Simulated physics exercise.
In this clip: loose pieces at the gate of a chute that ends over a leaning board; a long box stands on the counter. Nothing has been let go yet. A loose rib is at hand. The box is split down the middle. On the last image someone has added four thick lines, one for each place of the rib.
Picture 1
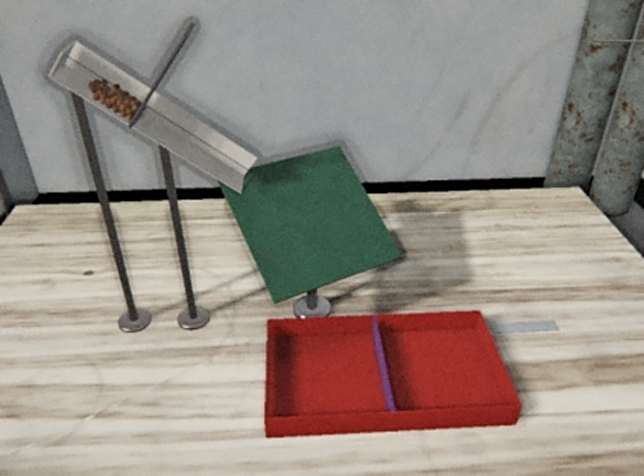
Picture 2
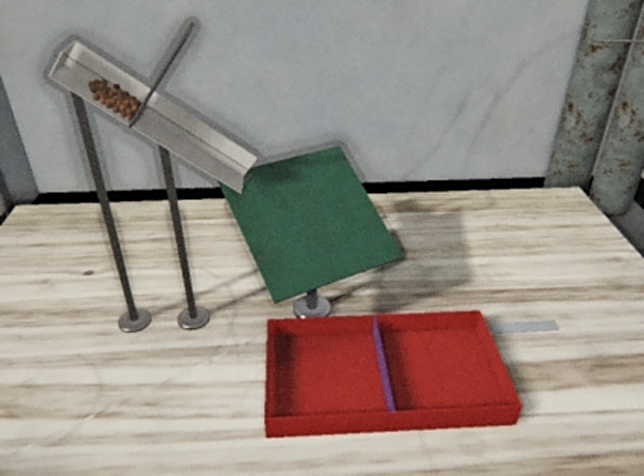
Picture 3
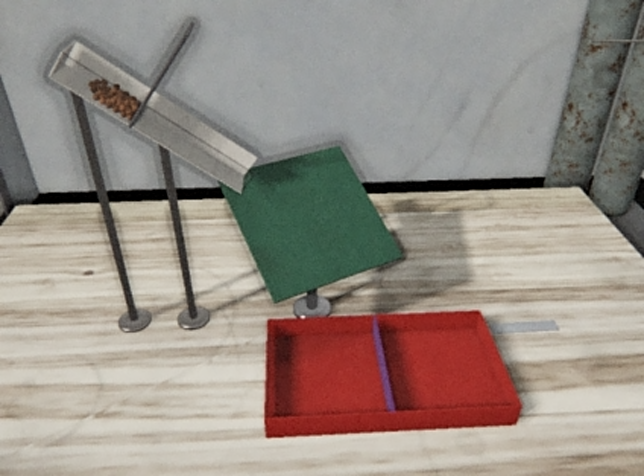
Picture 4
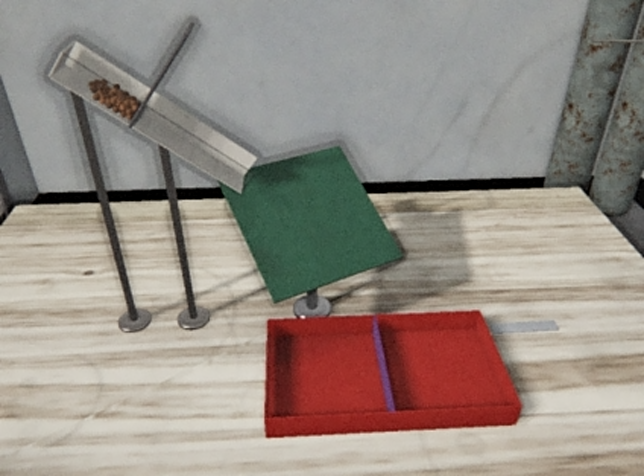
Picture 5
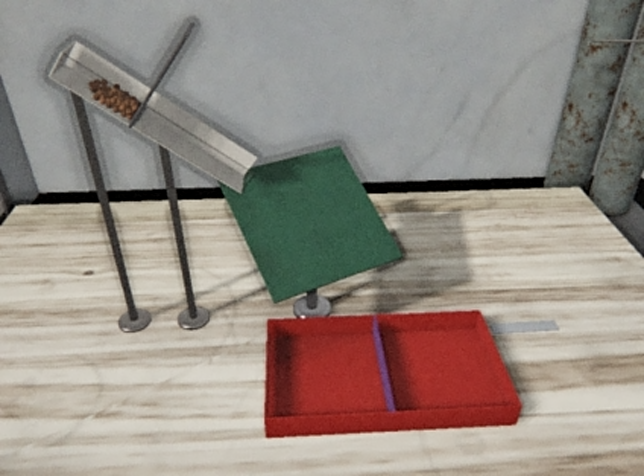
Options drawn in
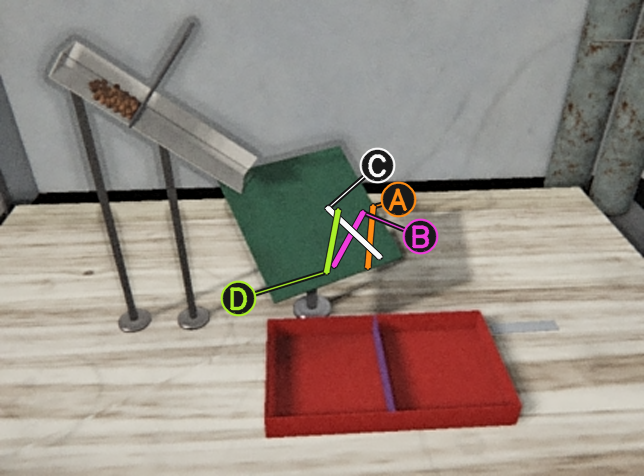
The footage shows small brown pieces resting behind a gate in a sloping metal chute, with a tilted green board below its lip and a divided red box in front on a pale streaked surface; nothing visibly moves.
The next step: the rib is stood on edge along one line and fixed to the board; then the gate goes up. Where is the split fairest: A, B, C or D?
Line A.
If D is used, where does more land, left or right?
More lands on the left.
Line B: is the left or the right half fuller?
The left half.
On the marked copy, line A from (373, 206) to (367, 266); line B from (362, 212) to (334, 265); line C from (327, 208) to (379, 256); line D from (338, 210) to (326, 271).
With A, of what is caught, about a third in the left half, about two thirds in the right.
With B, of what is caught, nearly all in the left half, a stray few in the right.
With C, of what is caught, a small part in the left half, most in the right.
With D, of what is caught, nearly all in the left half, a small part in the right.
